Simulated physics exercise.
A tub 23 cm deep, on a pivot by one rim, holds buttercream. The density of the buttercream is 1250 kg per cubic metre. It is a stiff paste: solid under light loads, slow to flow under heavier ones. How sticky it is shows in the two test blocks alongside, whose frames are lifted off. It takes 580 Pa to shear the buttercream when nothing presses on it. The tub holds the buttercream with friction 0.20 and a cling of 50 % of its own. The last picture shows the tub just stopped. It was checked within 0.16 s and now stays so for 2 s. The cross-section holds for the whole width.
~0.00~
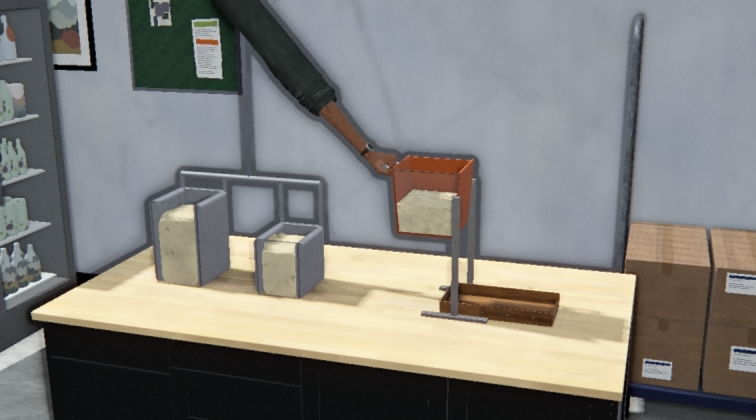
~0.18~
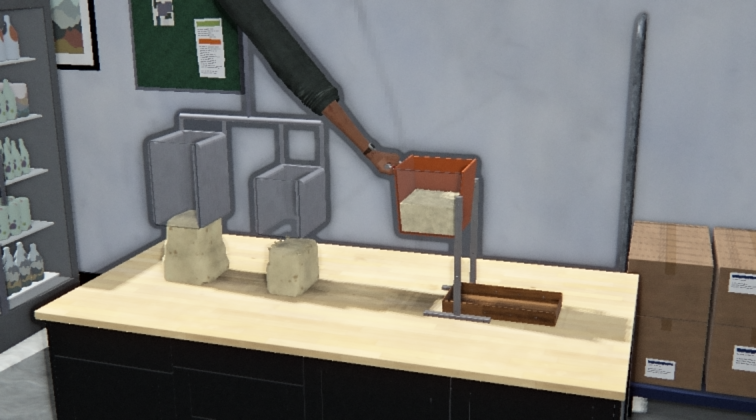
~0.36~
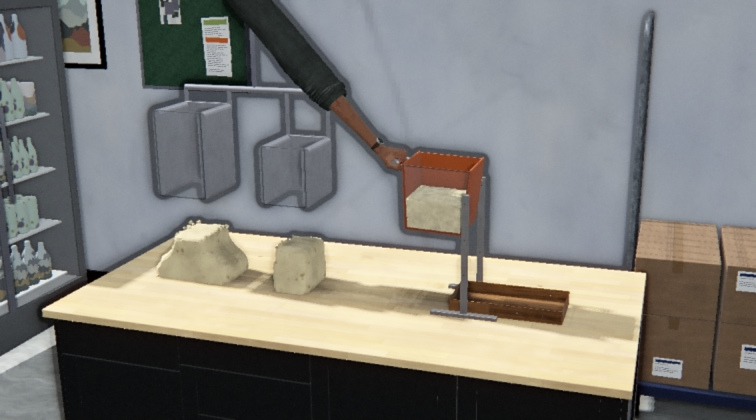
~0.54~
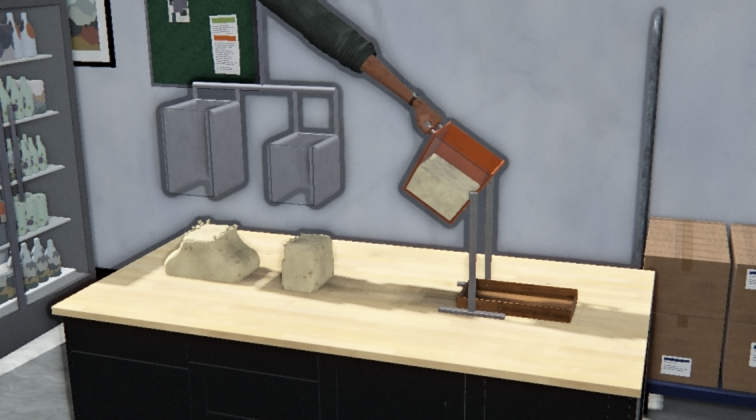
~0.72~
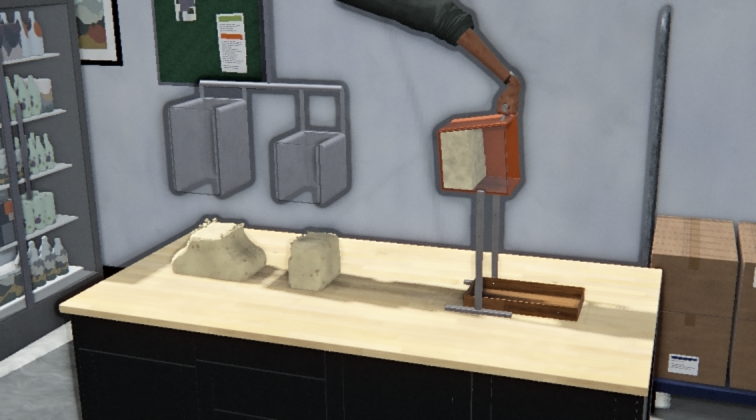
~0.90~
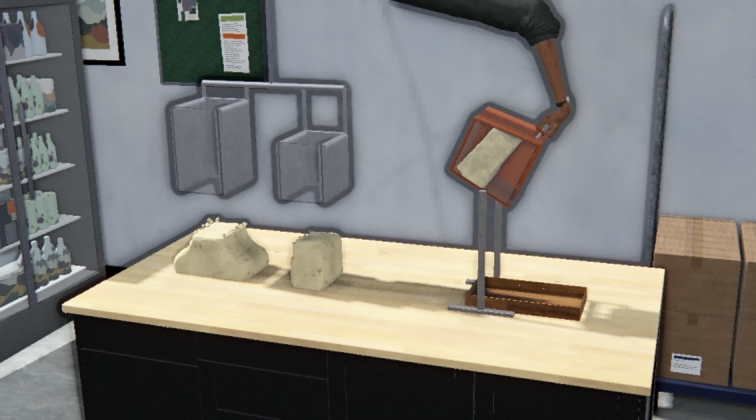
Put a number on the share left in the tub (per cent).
It comes to some 0 %.
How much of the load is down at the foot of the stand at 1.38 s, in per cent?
Some 100 per cent.
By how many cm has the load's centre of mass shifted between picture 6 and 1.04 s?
Some 12 cm.
By 1.04 s, the tub is at 115 degrees and holds 71 %.
By 1.21 s, the tub is at 115 degrees and holds 0 %.
By 1.38 s, the tub is at 115 degrees and holds 0 %.
By 1.55 s, the tub is at 115 degrees and holds 0 %.
By 2.90 s, at the end, the tub is at 115 degrees and holds 0 %.
